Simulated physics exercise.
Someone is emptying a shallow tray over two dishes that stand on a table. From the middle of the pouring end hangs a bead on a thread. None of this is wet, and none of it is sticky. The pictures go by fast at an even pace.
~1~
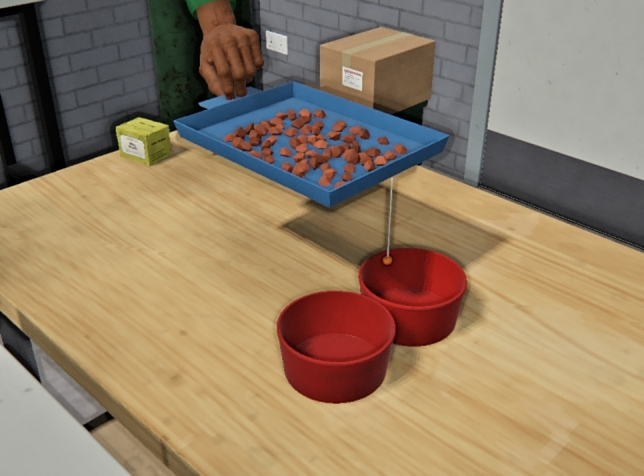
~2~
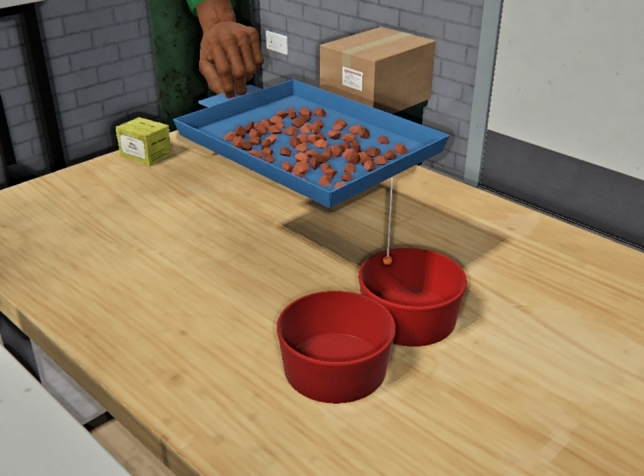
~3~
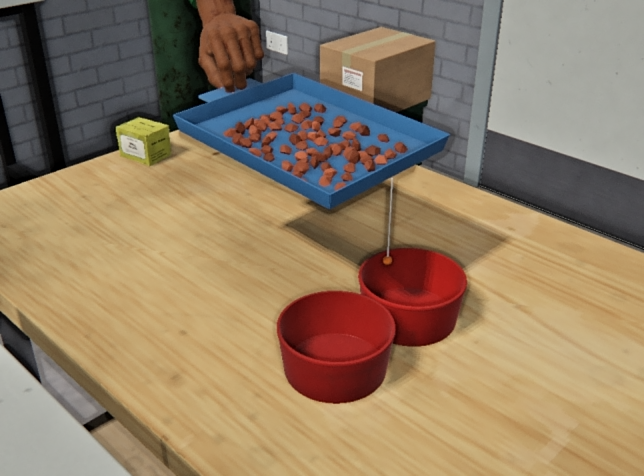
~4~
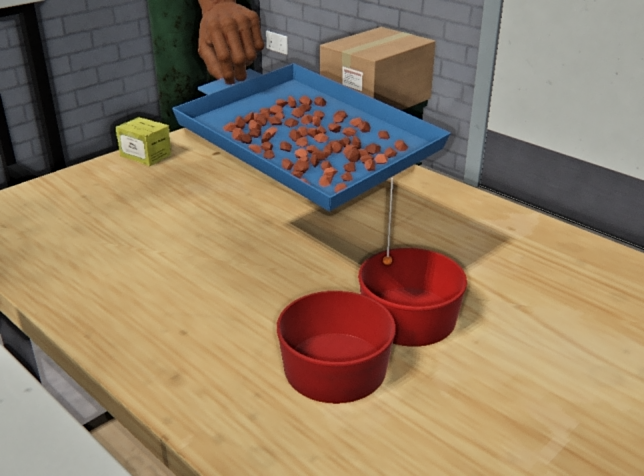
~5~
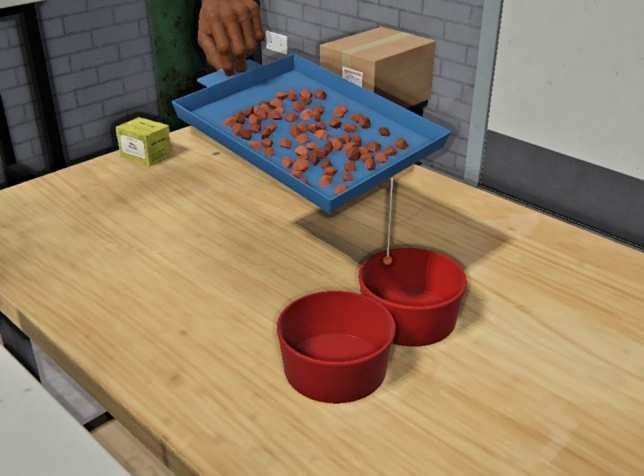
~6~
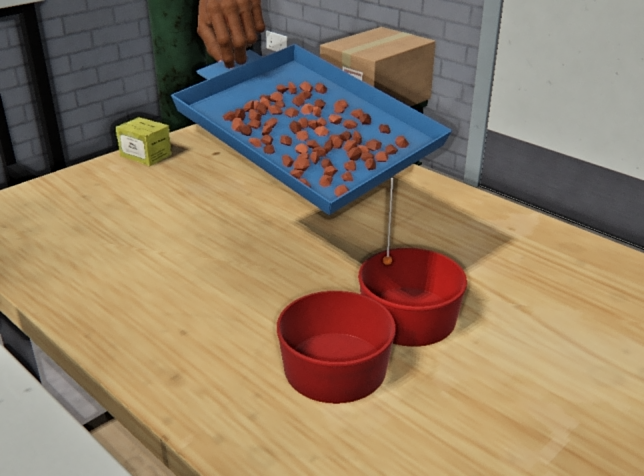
Above a wooden table with two red dishes, a hand slowly tilts a blue tray of reddish bits.
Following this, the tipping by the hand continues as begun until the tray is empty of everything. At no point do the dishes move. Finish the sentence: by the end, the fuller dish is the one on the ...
... left.
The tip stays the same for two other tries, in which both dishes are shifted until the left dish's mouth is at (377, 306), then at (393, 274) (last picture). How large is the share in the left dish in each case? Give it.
About 70 per cent, then about 10 per cent.
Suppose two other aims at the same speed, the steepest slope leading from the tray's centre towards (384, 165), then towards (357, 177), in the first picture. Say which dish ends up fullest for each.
Results - the dish on the right side first, the dish on the left side second.
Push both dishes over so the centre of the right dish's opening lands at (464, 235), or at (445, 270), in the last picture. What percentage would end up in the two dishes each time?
10 per cent, then 90 per cent.
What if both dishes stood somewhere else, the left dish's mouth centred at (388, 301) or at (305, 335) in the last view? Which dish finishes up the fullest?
Try 1 - the dish at left; try 2 - the dish at left.
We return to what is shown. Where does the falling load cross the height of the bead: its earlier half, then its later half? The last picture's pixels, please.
It goes through near (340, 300) first, then near (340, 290).
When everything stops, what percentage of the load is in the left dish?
It works out at some 90 %.
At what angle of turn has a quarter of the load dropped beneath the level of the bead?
Approx. 85° from level.
Soon after the last picture, tray tipped steeply; all on the tray.
A little later, tray tipped right over; a small part on the tray; about two thirds in the left dish; a small part in the right dish; a small part in the air.
Later still, tray tipped past a quarter turn; nearly all in the left dish; a small part in the right dish; a stray few outside both.
At rest, tray tipped past a quarter turn; nearly all in the left dish; a small part in the right dish; a stray few outside both.
